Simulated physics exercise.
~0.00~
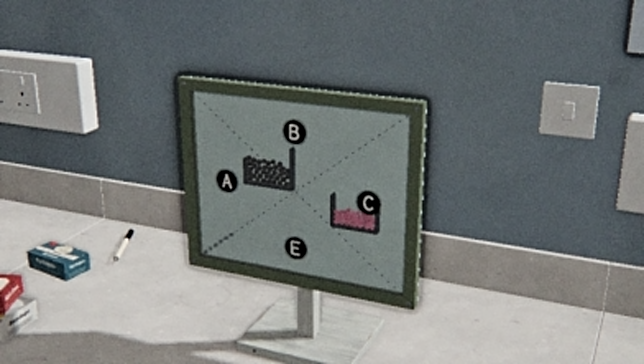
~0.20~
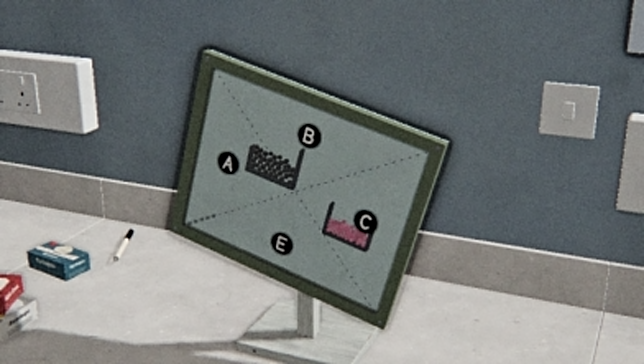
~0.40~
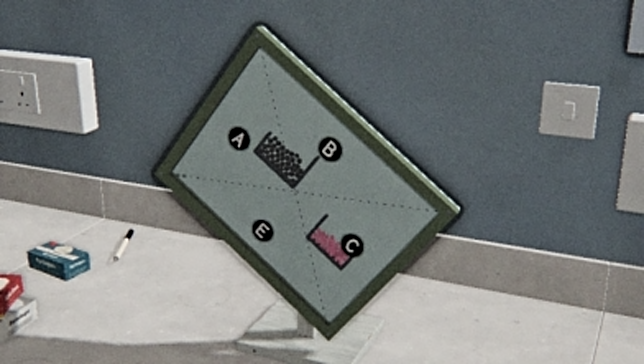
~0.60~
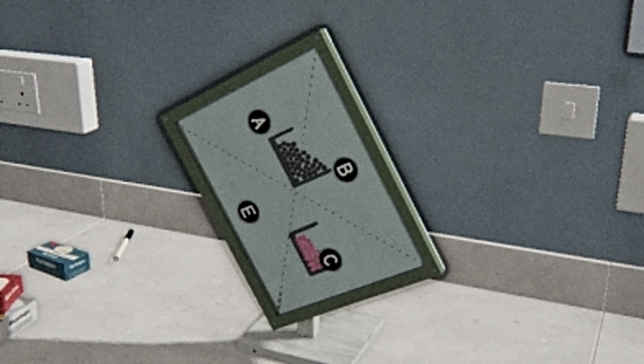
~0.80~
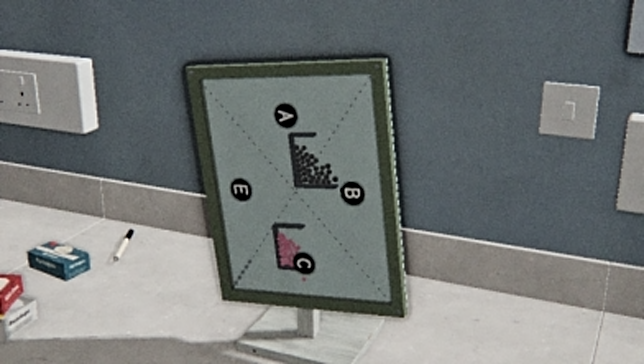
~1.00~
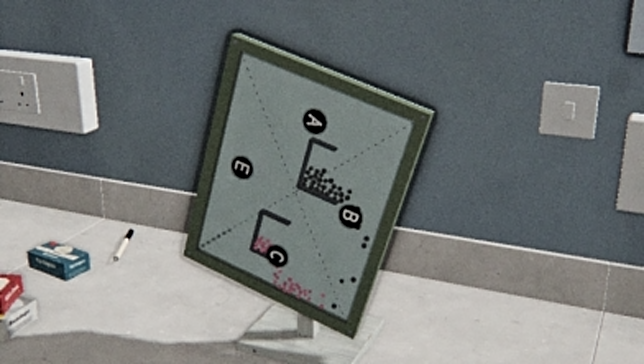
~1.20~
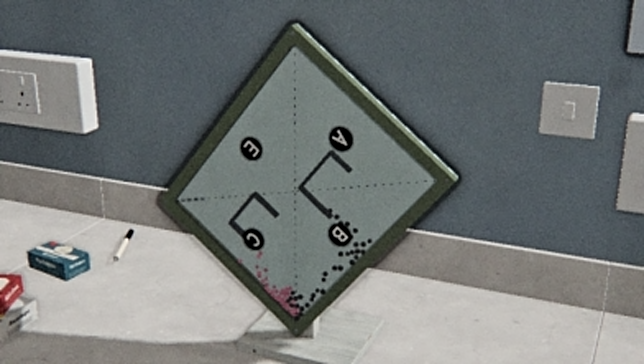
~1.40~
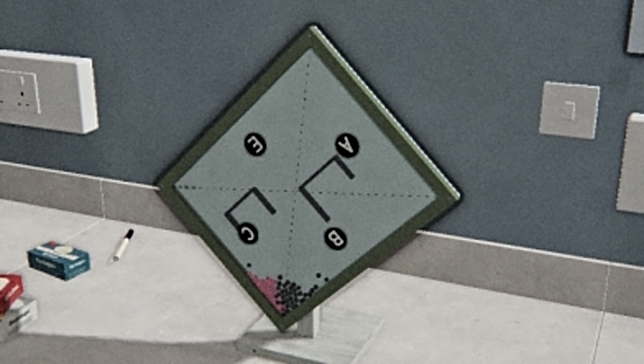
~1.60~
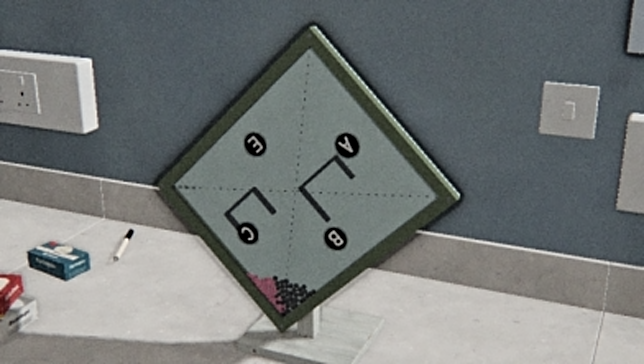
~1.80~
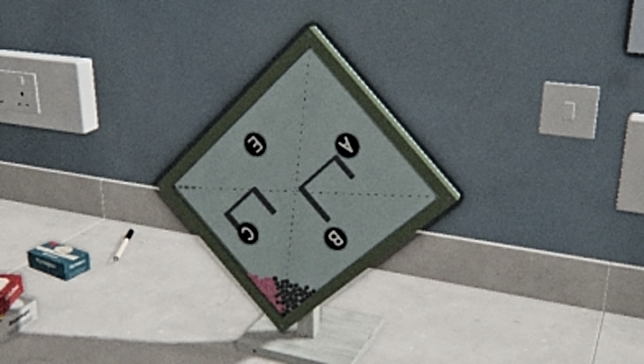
Framed clear case turning clockwise on a counter, black and pink beads spilling from inner trays and settling in the bottom corner.
